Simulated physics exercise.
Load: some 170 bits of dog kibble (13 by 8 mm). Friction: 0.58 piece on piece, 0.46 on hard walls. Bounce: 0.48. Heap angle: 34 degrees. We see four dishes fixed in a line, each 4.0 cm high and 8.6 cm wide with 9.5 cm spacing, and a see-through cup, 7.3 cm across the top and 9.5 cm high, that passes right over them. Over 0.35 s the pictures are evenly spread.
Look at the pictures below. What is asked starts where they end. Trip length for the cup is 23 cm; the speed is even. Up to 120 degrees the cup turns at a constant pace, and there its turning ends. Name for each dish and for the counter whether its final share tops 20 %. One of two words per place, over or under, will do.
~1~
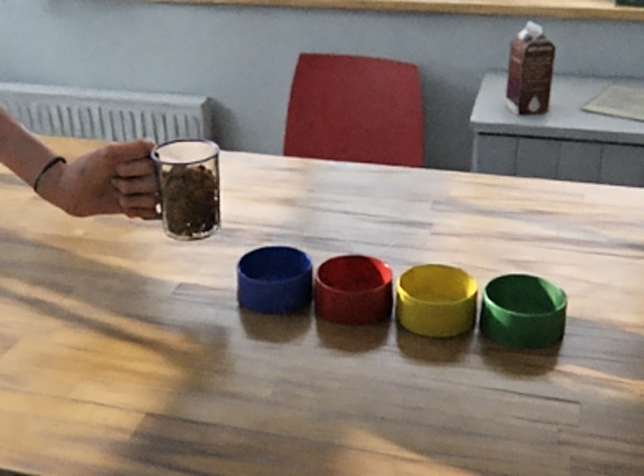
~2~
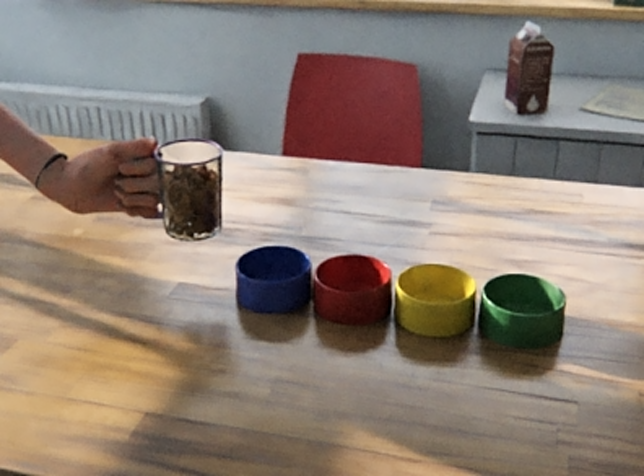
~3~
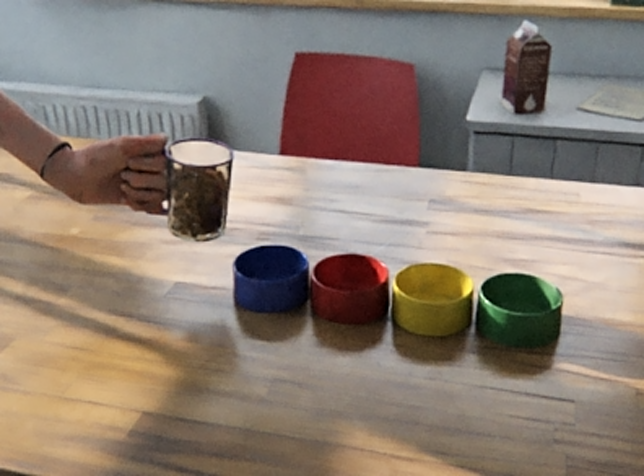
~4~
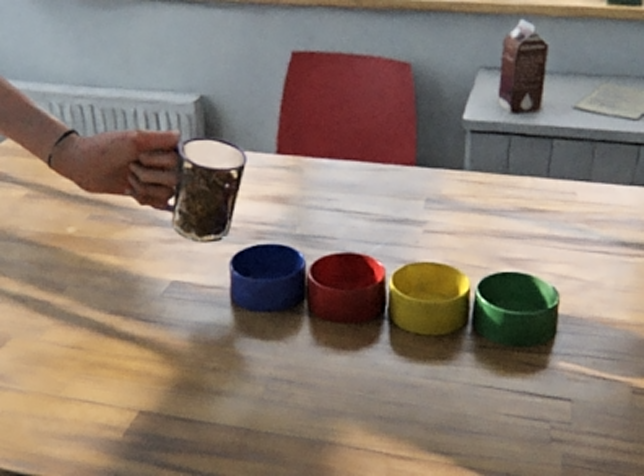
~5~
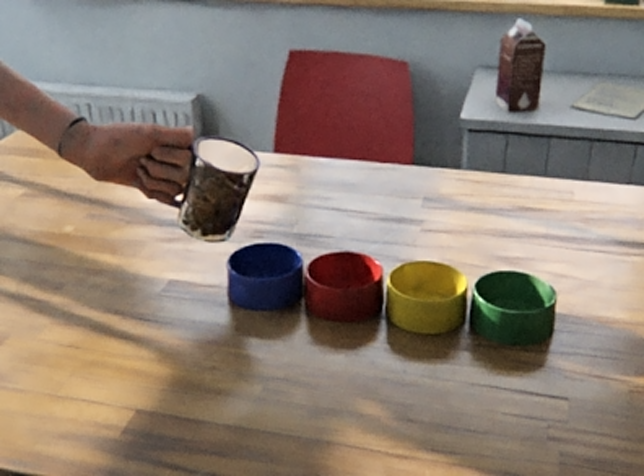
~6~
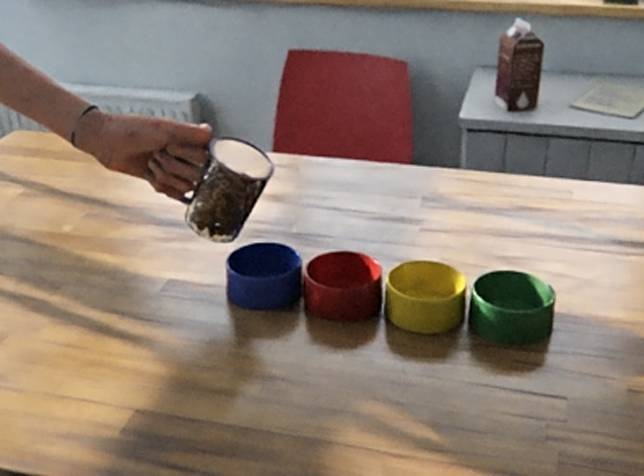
My prediction: Red dish: I expect its count to stay within a fifth of the total, blue dish: I expect its count to stay within a fifth of the total, green dish: I expect its count to stay within a fifth of the total, yellow dish: I expect its count to outstrip a fifth of the total, counter: I expect its count to stay within a fifth of the total.
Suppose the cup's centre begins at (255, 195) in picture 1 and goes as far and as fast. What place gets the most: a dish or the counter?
Top spot: Green.
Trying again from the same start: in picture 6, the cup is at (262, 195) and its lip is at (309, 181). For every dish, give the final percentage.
In the end red holds 0, blue holds 0, green holds 0, yellow holds 100.
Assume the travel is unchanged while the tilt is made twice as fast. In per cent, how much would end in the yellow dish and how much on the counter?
The yellow dish 40, the counter 10.
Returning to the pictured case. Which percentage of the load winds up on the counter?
I'd put it near 0 per cent.
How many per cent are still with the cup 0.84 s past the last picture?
Roughly 95 percent.
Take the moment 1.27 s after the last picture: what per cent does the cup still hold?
I'd say close to 20 per cent.
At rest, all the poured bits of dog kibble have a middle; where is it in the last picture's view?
My guess is close to (425, 290).
Then, 0.51 s after the last picture, tilt 71 degrees; cup holds 100 %.
Then, 0.84 s after the last picture, tilt 100 degrees; cup holds 95 %, yellow 5 %.
Then, 1.27 s after the last picture, tilt 120 degrees; cup holds 20 %, yellow 80 %.
In the end, red 0 %, blue 0 %, green 0 %, yellow 100 %, counter 0 %.
